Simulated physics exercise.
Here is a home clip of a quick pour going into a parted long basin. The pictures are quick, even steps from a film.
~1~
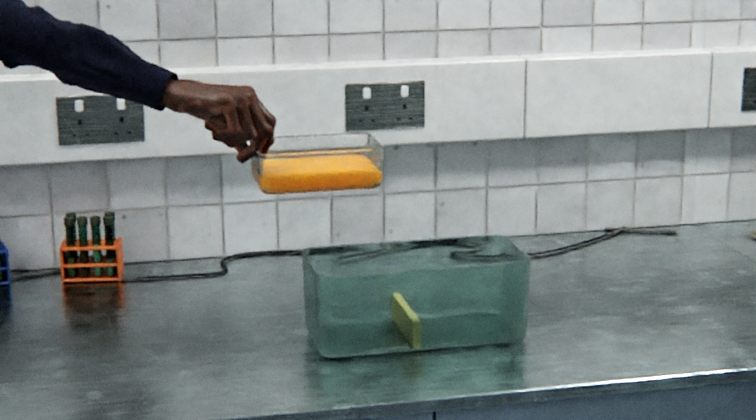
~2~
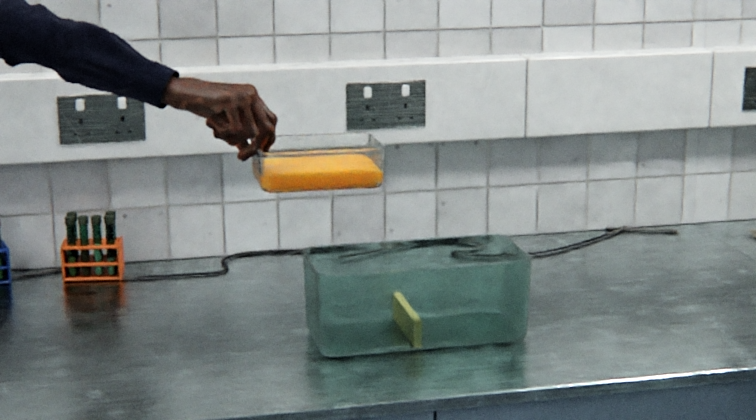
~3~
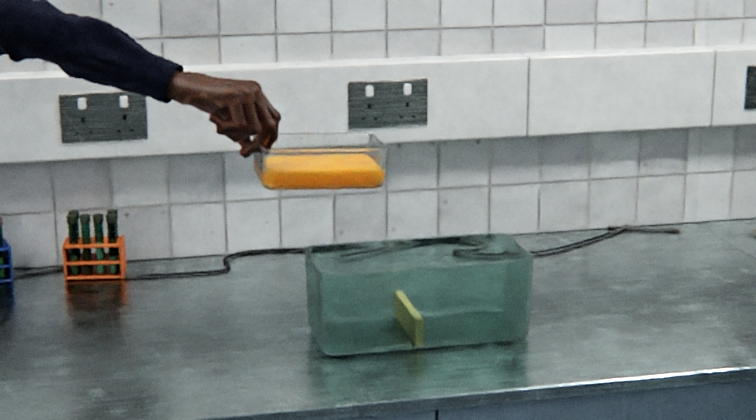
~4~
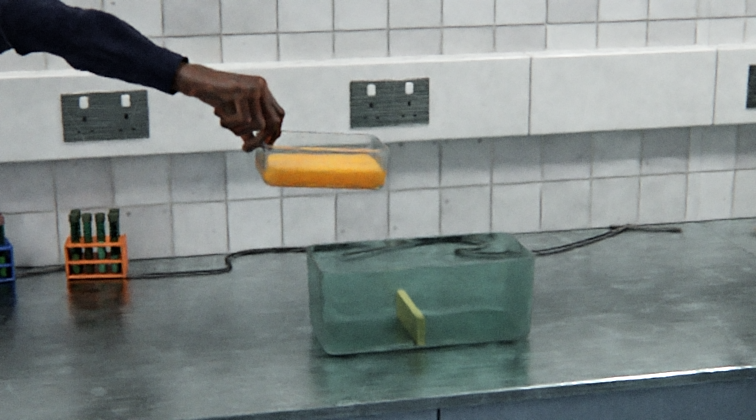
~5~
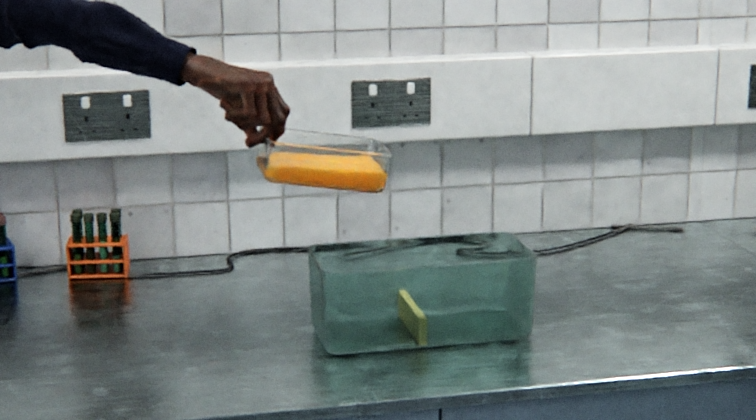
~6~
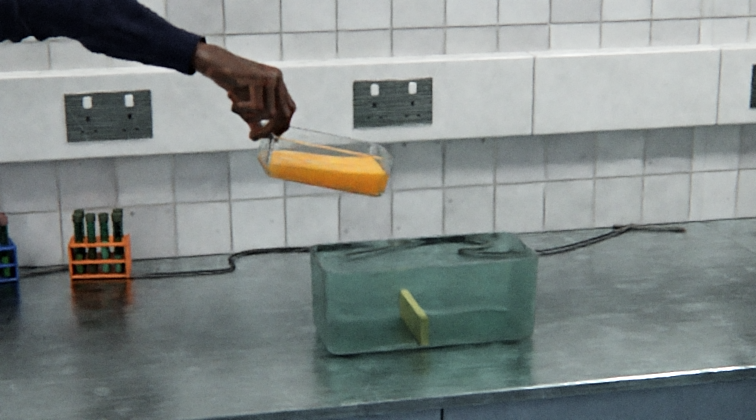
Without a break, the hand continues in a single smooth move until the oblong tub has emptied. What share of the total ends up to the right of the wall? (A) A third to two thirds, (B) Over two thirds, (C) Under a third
The answer is A.
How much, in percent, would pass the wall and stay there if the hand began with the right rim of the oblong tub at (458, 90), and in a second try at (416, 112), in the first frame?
Roughly 80 in a hundred the first time and 75 in a hundred the second.
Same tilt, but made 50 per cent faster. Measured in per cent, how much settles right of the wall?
Estimate: Around 40 %.
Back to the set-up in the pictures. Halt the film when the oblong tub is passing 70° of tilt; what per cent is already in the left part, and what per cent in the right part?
So the left part has 5 percent, while the right part has 10.
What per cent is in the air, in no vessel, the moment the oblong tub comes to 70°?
Share in flight: Approx. 55 %.
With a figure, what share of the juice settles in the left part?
I'd put it near 50 per cent.
A moment on, the oblong tub is tipped part way and 30 per cent is still to pour, 4 is left of the wall and 10 right of it.
Next, the oblong tub is tipped on its side and 11 per cent is still to pour, 36 is left of the wall and 47 right of it.
Then the oblong tub is tipped on its side and 1 per cent is still to pour, 49 is left of the wall and 47 right of it.
Later the oblong tub is tipped on its side and 0 per cent is still to pour, 51 is left of the wall and 47 right of it.
Finally, 51 per cent lies left of the wall, 47 right of it and 2 outside.
